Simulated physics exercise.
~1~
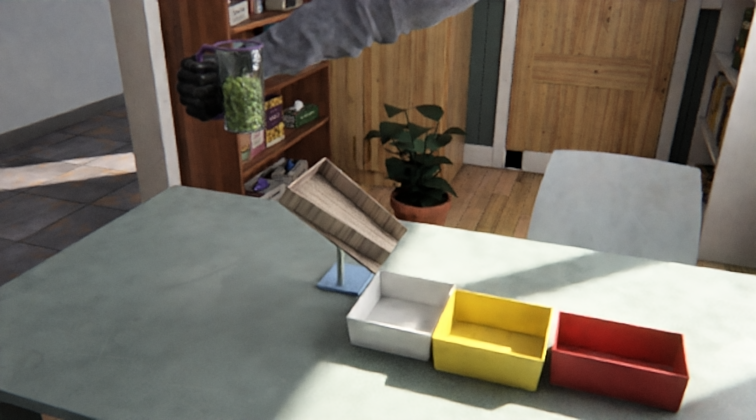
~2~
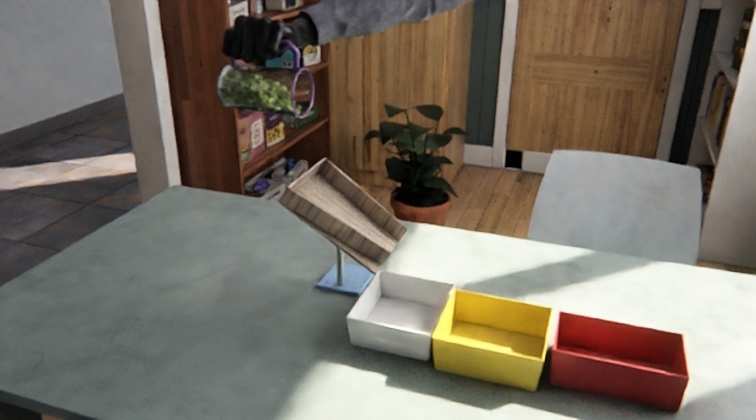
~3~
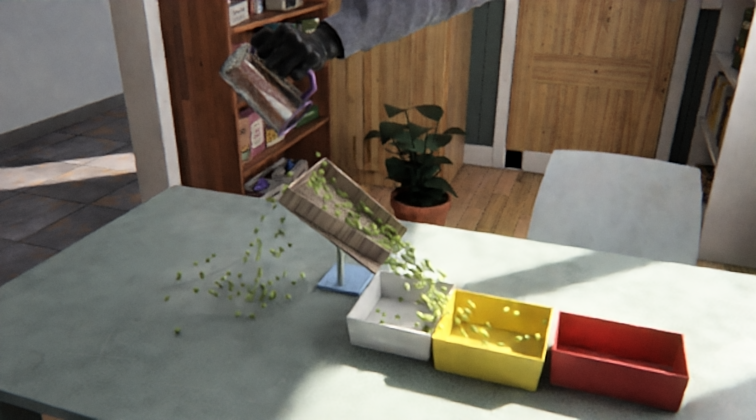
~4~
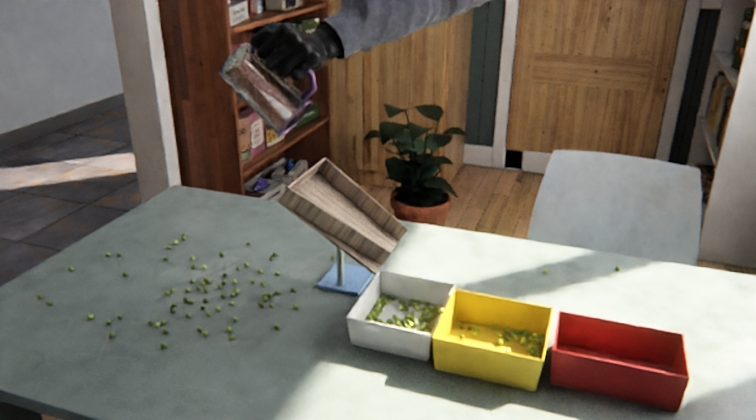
The clip shows a black-gloved hand tipping a clear container of green dried peas above a sloping wooden chute on a table. The peas spill down the chute and beside it, ending scattered across the tabletop and in the white and yellow tins, while the red tin stays empty.
